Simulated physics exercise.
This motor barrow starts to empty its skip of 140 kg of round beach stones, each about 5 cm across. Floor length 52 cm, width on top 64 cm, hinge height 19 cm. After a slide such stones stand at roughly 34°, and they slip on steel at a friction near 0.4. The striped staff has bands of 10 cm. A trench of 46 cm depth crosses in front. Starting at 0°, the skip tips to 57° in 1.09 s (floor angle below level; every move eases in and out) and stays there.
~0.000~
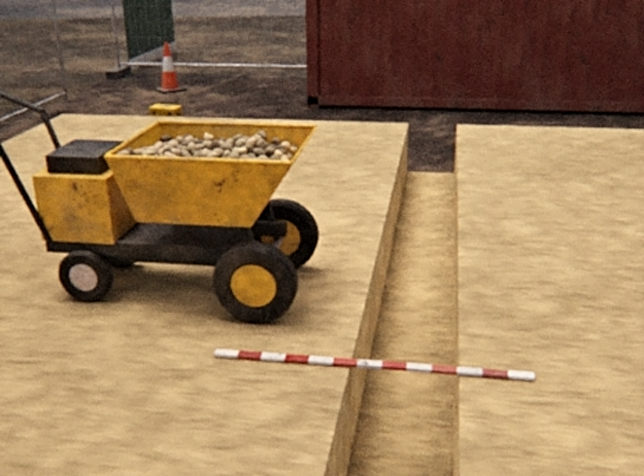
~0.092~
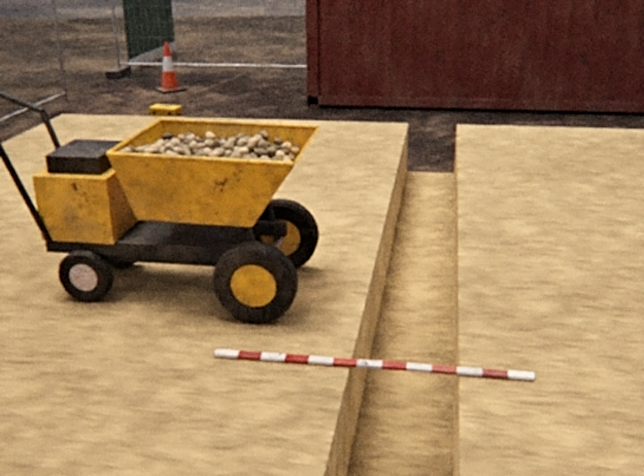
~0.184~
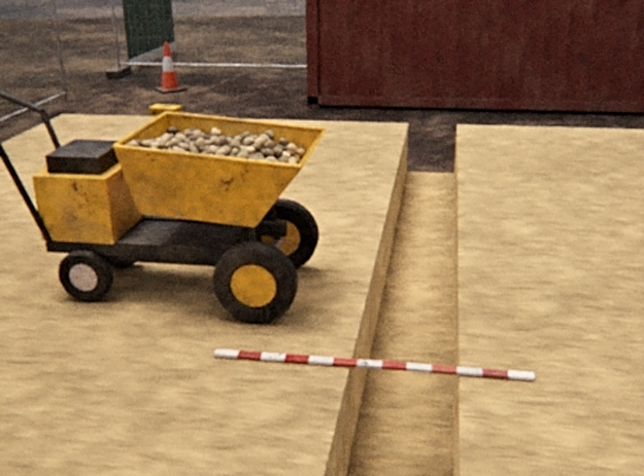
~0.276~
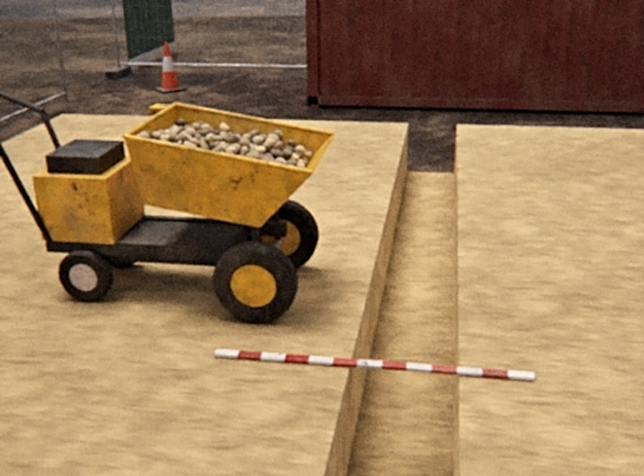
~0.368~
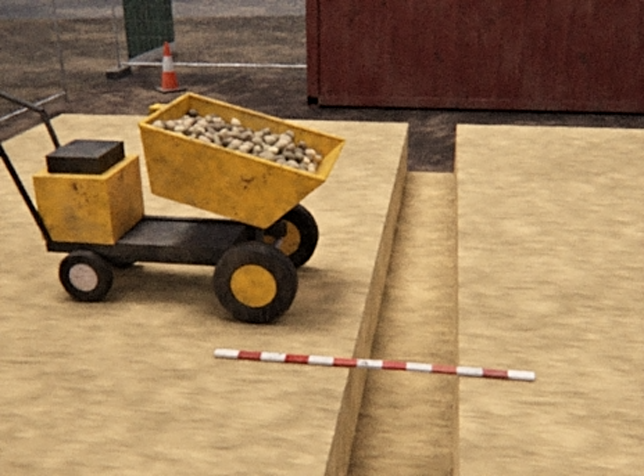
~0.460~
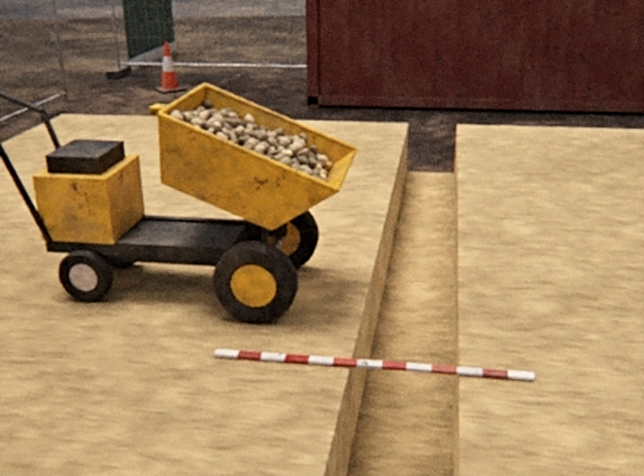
At the start, a yellow motor barrow loaded with round stones stands left of a trench, its skip level behind a red and white striped staff. The skip then tilts slowly, its rear rising and its front lip reaching further right, until it slopes clearly toward the trench with the stones still inside.
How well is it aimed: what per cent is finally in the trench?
Some 47 per cent of it.
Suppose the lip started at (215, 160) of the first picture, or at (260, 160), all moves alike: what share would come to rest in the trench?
About 45 and 60 per cent.
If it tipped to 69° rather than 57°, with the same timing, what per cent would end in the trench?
Then about 80 per cent.
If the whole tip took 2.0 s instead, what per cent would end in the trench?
In that case some 55 per cent.
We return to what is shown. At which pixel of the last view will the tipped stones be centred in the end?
Near (428, 377).
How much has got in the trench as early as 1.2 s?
Some 15 per cent.
After 0.8 s the floor is at 48°; 100 % in the skip; the foremost stones are at (368, 214).
After 1.2 s the floor is at 57°; 84 % in the skip, 16 % in the trench; the foremost stones are at (452, 303).
After 1.5 s the floor is at 57°; 59 % in the skip, 31 % in the trench, 11 % past the trench; the foremost stones are at (550, 298).
After 3.5 s the floor is at 57°; 41 % in the skip, 47 % in the trench, 11 % past the trench; the foremost stones are past the picture's edge.
